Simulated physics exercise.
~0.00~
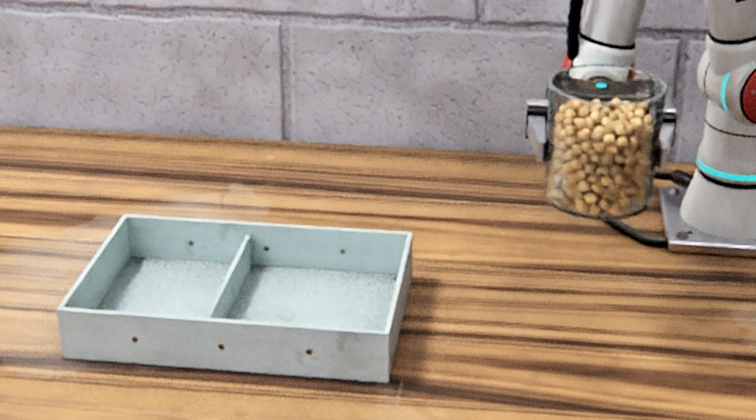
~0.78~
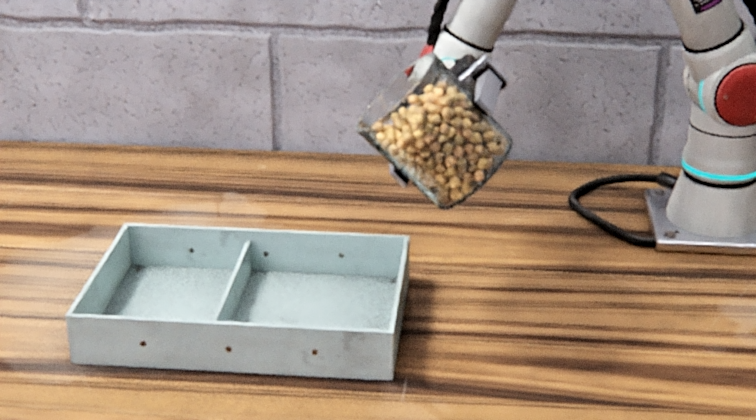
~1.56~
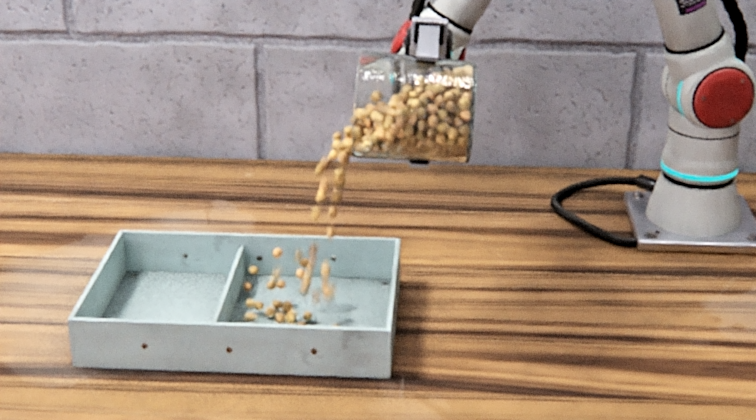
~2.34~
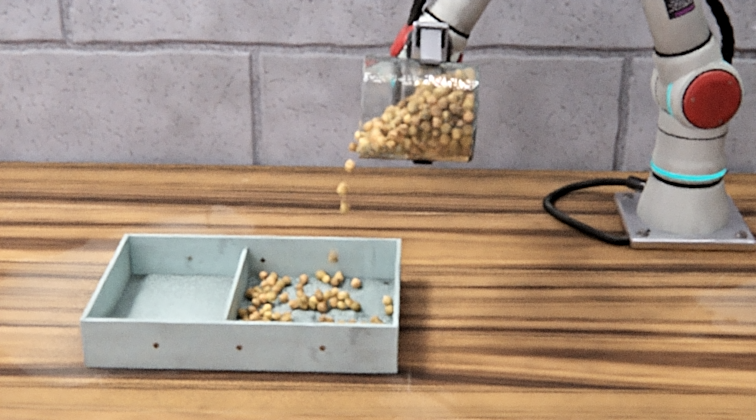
Robot arm carrying a clear cup of dried chickpeas left, tipping it sideways and spilling some into a divided tray's right compartment.
